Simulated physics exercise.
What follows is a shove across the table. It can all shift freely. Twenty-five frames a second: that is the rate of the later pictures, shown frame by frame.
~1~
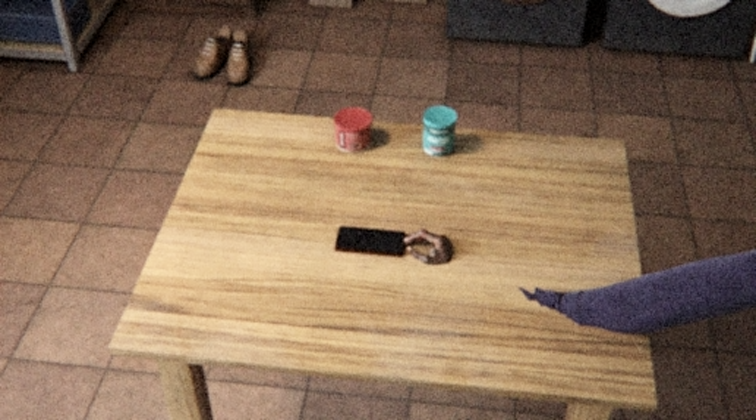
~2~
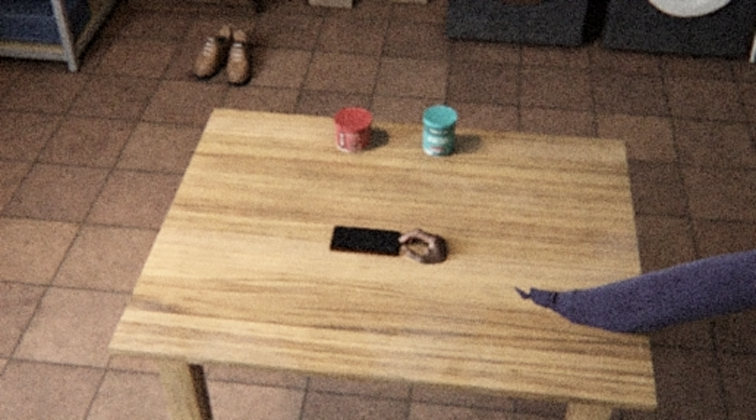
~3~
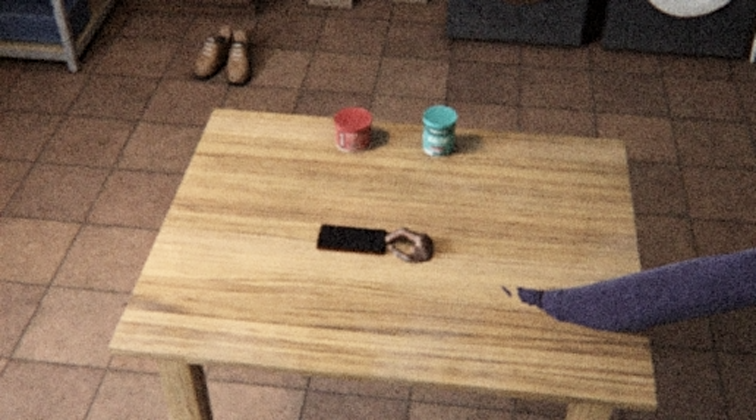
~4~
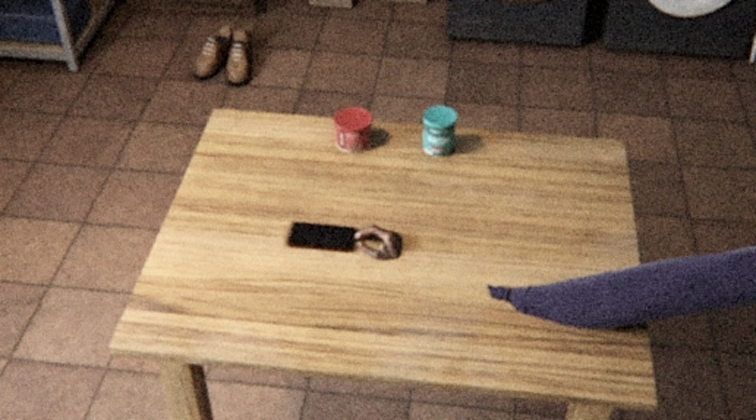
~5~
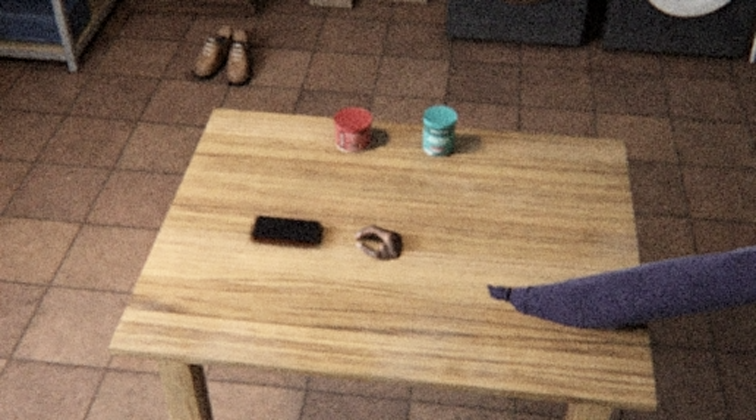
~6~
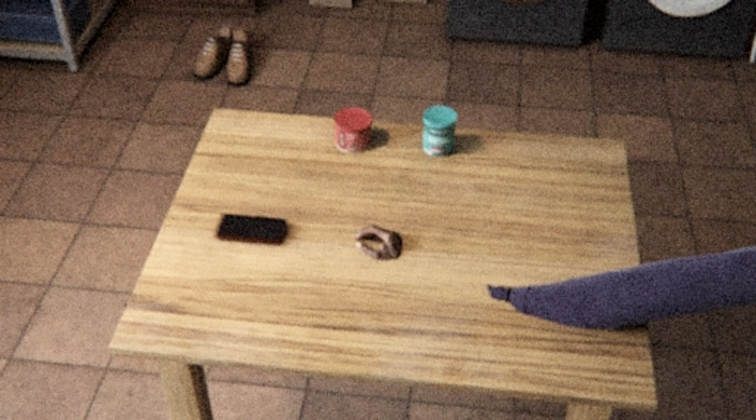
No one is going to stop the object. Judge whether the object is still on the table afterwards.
My bet is it quits the table.
Then, 0.10 s after the last picture, brown phone slid well along near (180, 221).
Then, 0.30 s after the last picture, brown phone now off the table.
Then, 0.40 s after the last picture, things are still on the move.
Then, 0.60 s after the last picture, as before.
By the end, off the table, brown phone.
